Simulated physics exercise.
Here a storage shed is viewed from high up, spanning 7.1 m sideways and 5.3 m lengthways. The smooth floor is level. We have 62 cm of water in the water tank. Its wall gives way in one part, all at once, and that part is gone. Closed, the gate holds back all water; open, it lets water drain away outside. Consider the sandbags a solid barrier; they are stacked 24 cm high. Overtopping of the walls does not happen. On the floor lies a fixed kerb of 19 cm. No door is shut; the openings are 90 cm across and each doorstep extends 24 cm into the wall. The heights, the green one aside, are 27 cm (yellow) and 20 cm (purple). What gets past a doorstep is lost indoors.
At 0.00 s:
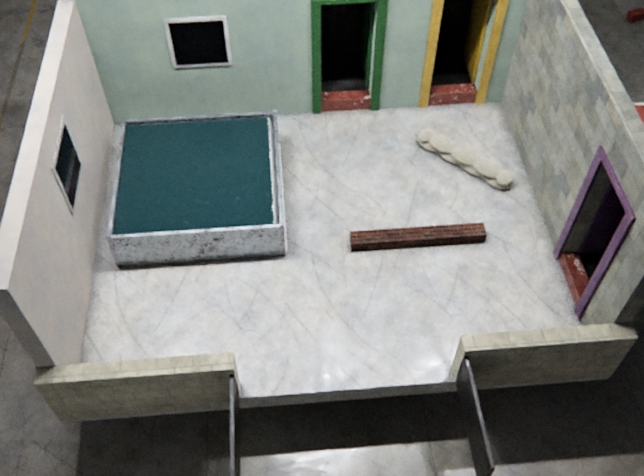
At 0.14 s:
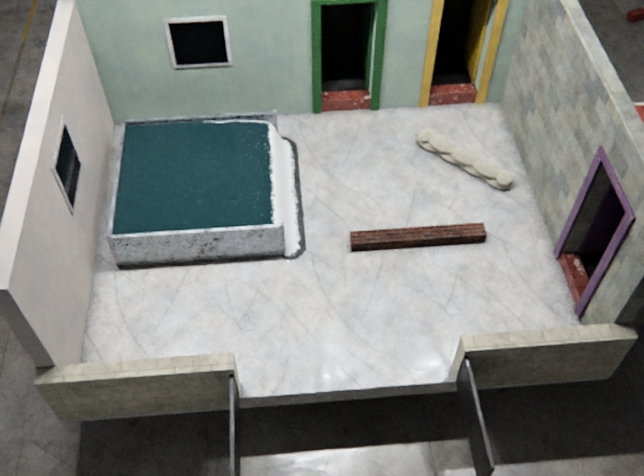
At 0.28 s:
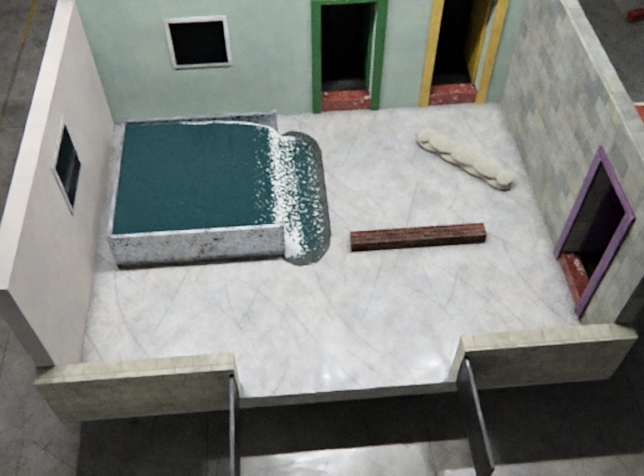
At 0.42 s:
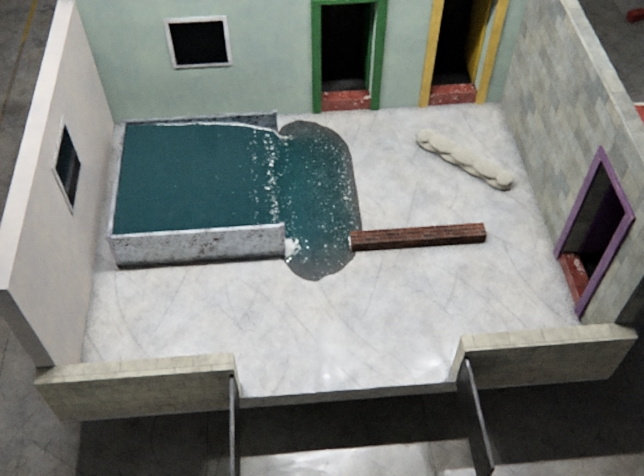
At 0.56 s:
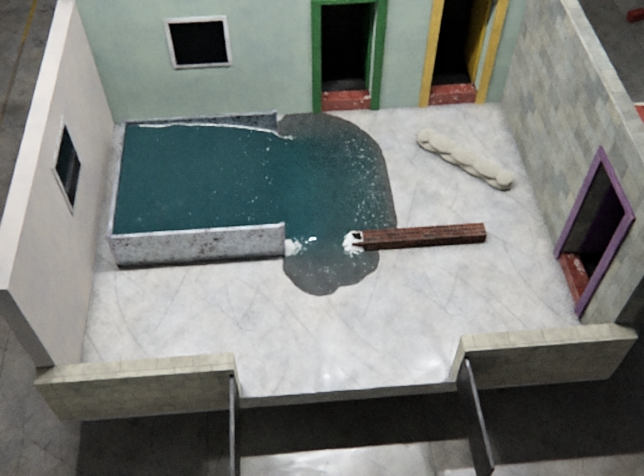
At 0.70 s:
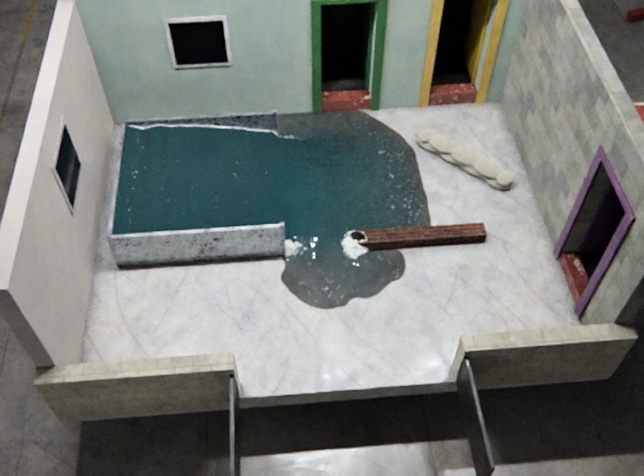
Teal water pours from the tank's open right side and spreads across the pale floor.
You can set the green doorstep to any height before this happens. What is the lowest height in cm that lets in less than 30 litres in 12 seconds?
12 cm.
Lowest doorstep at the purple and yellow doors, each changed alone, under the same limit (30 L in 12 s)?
You'd want about 12.5 centimetres at purple and about 21 centimetres at yellow.
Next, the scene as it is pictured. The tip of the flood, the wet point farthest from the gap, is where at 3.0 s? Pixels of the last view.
Lab note: Front tip approx. at (589, 354).
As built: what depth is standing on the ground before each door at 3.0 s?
Depths, in cm - yellow: 18, purple: 16, green: 13.
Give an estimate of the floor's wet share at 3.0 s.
Close to 60 per cent of it is wet.
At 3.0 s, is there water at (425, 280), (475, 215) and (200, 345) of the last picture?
In that order: Under water, wet, not reached.
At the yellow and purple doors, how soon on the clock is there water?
Yellow door 1.3 seconds, purple door 1.8 seconds.
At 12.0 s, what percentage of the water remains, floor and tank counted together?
Close to 86 in a hundred.
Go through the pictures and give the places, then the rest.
Still water, 62 cm deep, in the water tank at (199, 173); the green door at (347, 66) is dry, in the first frame.
The gap is at (278, 187), the front 0.3 m out at (299, 250); the back of the water tank holds 62 cm, in the second frame.
The front is at (325, 242), 0.7 m from the gap at (278, 188); 1.7 m2 of floor is wet, 62 cm left at the back, in the third frame.
The front is at (358, 228), 1.2 m from the gap at (278, 188); 3.5 m2 of floor is wet, 62 cm left at the back, in the fourth frame.
The front is at (391, 223), 1.8 m from the gap at (278, 189); 5.3 m2 of floor is wet, 62 cm left at the back, in the fifth frame.
The front is at (425, 223), 2.3 m from the gap at (278, 189); 7.3 m2 of floor is wet, 60 cm left at the back; water is at the green door at (347, 66), in the sixth frame.
After 1.4 s water covers 40 % of the floor, deepest (29 cm) near (446, 164); 14 cm at the green door, 0 litres in over its 26 cm doorstep.
After 3.0 s water covers 60 % of the floor, deepest (39 cm) near (519, 160); 13 cm at the green door, 0 litres in over its 26 cm doorstep.
After 12.0 s water covers 95 % of the floor, deepest (16 cm) near (194, 143); 6 cm at the green door, 0 litres in over its 26 cm doorstep.
At the green door as built, the water arrived by 0.7 s and peaked near 18 cm at 5.2 s.
With a doorstep of 10.5 cm, 49 litres would have come in within the 12 s; with 14 cm, 12 litres. So under 30 litres takes about 12 cm.
